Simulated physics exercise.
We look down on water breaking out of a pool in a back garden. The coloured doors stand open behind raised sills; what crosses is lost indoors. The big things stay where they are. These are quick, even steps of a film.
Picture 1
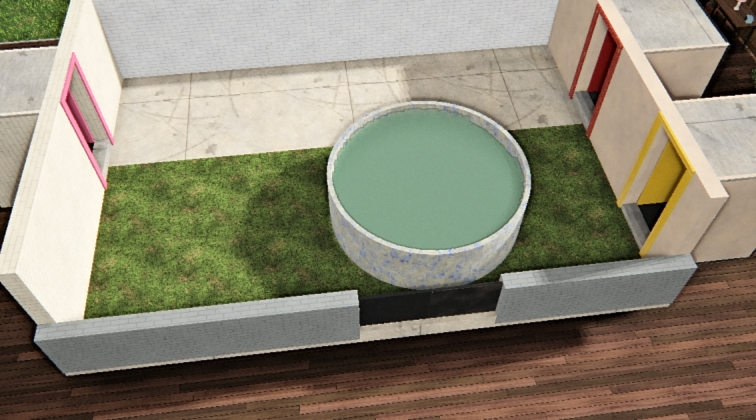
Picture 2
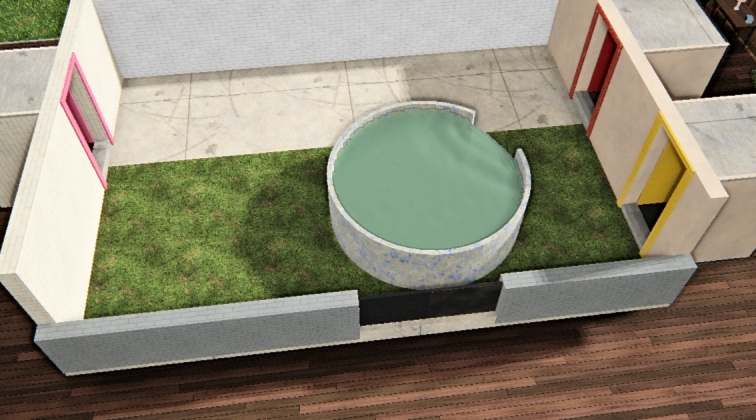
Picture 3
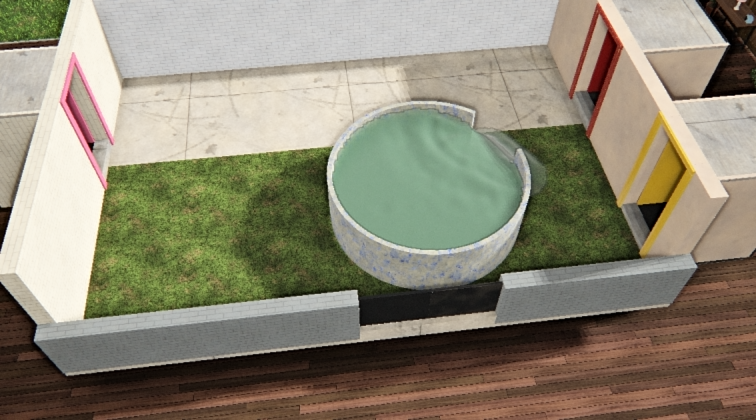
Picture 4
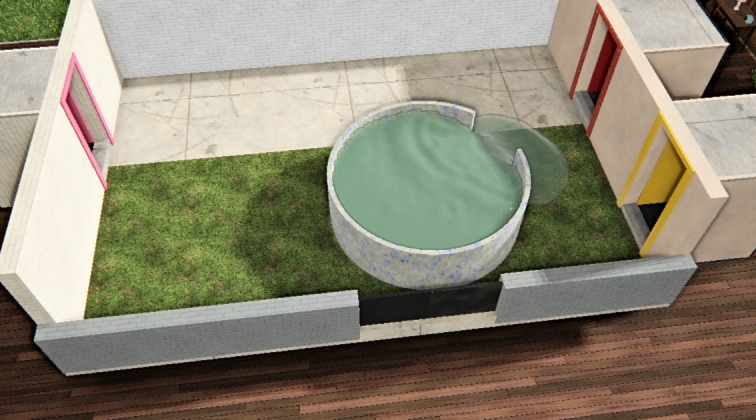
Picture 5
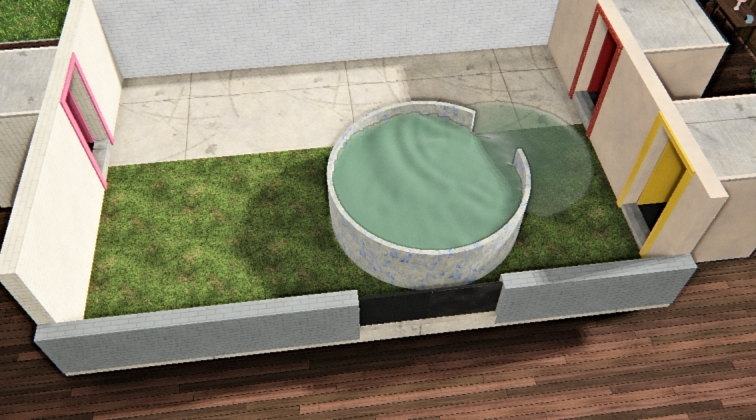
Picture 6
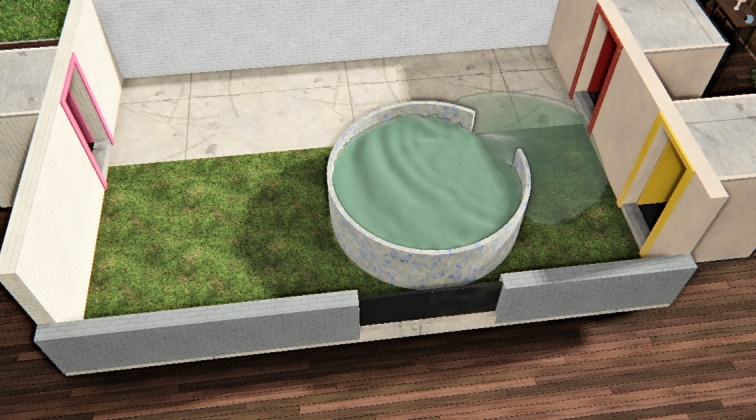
At the start, green water lies still in a round pool on a lawn between walls with coloured openings. Then a gap appears in the pool's right rim, and the water ripples and pours out through it, spreading in a thin, clear sheet across the grass and paving toward the right wall.
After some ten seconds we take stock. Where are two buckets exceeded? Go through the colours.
In the end: The pink door stays under that; the yellow door takes more than that; the red door takes more than that.
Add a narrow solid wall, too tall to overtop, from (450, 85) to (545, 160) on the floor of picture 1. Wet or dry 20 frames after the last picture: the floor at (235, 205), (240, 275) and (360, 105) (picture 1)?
One after the other: Dry, dry, awash.
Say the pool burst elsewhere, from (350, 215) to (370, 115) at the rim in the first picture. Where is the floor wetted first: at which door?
That is the door marked pink.
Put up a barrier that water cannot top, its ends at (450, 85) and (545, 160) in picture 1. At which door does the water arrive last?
I say the pink one.
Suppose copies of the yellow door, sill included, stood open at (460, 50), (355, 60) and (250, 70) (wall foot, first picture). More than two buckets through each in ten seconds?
In that order: Lets more in, keeps below it, is under.
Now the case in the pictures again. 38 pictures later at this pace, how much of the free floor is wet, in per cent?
About 85 per cent.
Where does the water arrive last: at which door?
I say the pink door.
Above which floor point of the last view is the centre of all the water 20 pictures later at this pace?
Close to (461, 170).
A moment on, water covers 20 % of the floor; the pink door not reached, the yellow door wet at the sill, nothing in, the red door over two buckets in.
Next, water covers 25 % of the floor; the pink door not reached, the yellow door under two buckets in, the red door far over two buckets in.
Then, water covers 45 % of the floor; the pink door not reached, the yellow door under two buckets in, the red door far over two buckets in.
Later, water covers 85 % of the floor; the pink door wet at the sill, nothing in, the yellow door under two buckets in, the red door far over two buckets in.
In the end, water covers 100 % of the floor; the pink door wet at the sill, nothing in, the yellow door over two buckets in, the red door far over two buckets in.
